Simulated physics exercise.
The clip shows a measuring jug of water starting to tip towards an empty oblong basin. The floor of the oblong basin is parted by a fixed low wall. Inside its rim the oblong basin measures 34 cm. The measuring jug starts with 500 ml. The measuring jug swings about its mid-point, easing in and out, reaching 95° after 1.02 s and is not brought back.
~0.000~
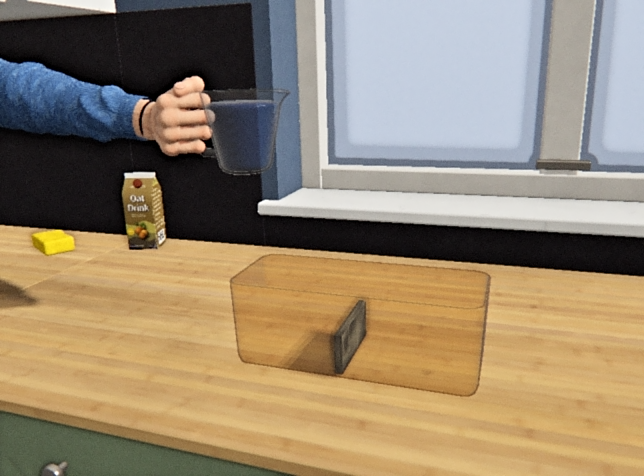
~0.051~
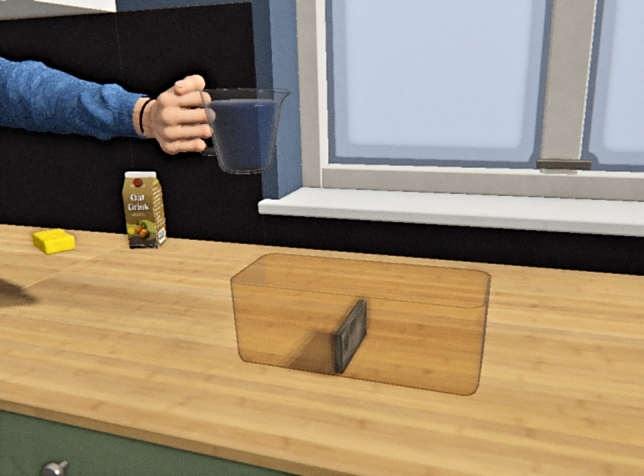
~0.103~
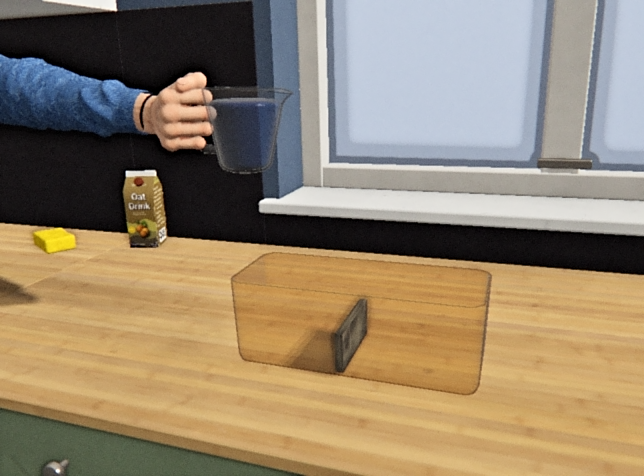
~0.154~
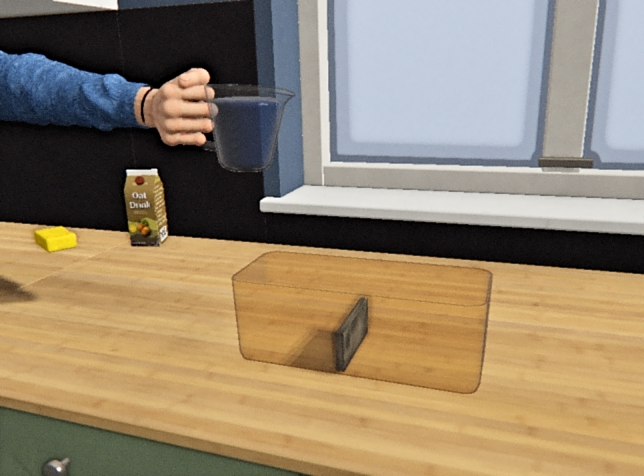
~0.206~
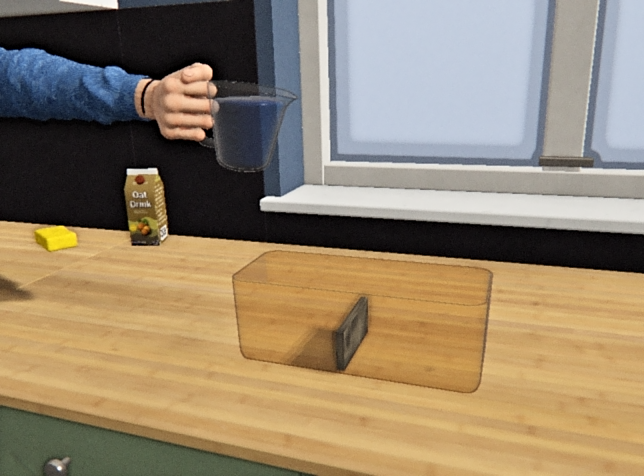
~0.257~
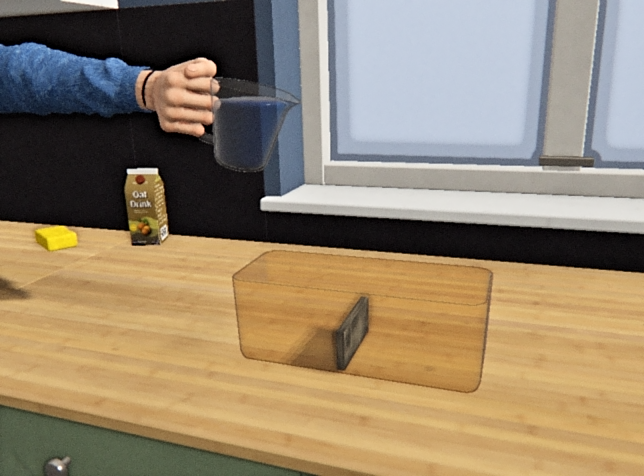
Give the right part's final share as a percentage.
Roughly 45 per cent is past the wall.
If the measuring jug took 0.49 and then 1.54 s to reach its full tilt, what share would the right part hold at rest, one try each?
First 35, then 55 per cent.
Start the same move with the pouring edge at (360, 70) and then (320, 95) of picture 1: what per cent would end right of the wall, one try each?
First 90, then 95 per cent.
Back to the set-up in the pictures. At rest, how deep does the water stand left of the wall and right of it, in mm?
Some 14 mm on the left and 10 mm on the right.
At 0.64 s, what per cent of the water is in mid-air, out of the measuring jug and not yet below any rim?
Some 24 per cent.
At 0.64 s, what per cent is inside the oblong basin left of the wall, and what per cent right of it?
Near 2 on the left, 4 on the right.
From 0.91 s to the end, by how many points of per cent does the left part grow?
Near 36 in a hundred.
Then, 0.64 s in, the tilt is 65° and 70 per cent is still to pour, 2 is left of the wall and 4 right of it.
Then, 0.91 s in, the tilt is 92° and 19 per cent is still to pour, 17 is left of the wall and 38 right of it.
Then, 1.20 s in, the tilt is 95° and 1 per cent is still to pour, 49 is left of the wall and 45 right of it.
Then, 1.52 s in, the tilt is 95° and 0 per cent is still to pour, 53 is left of the wall and 45 right of it.
Finally, 53 per cent lies left of the wall, 45 right of it and 2 outside.
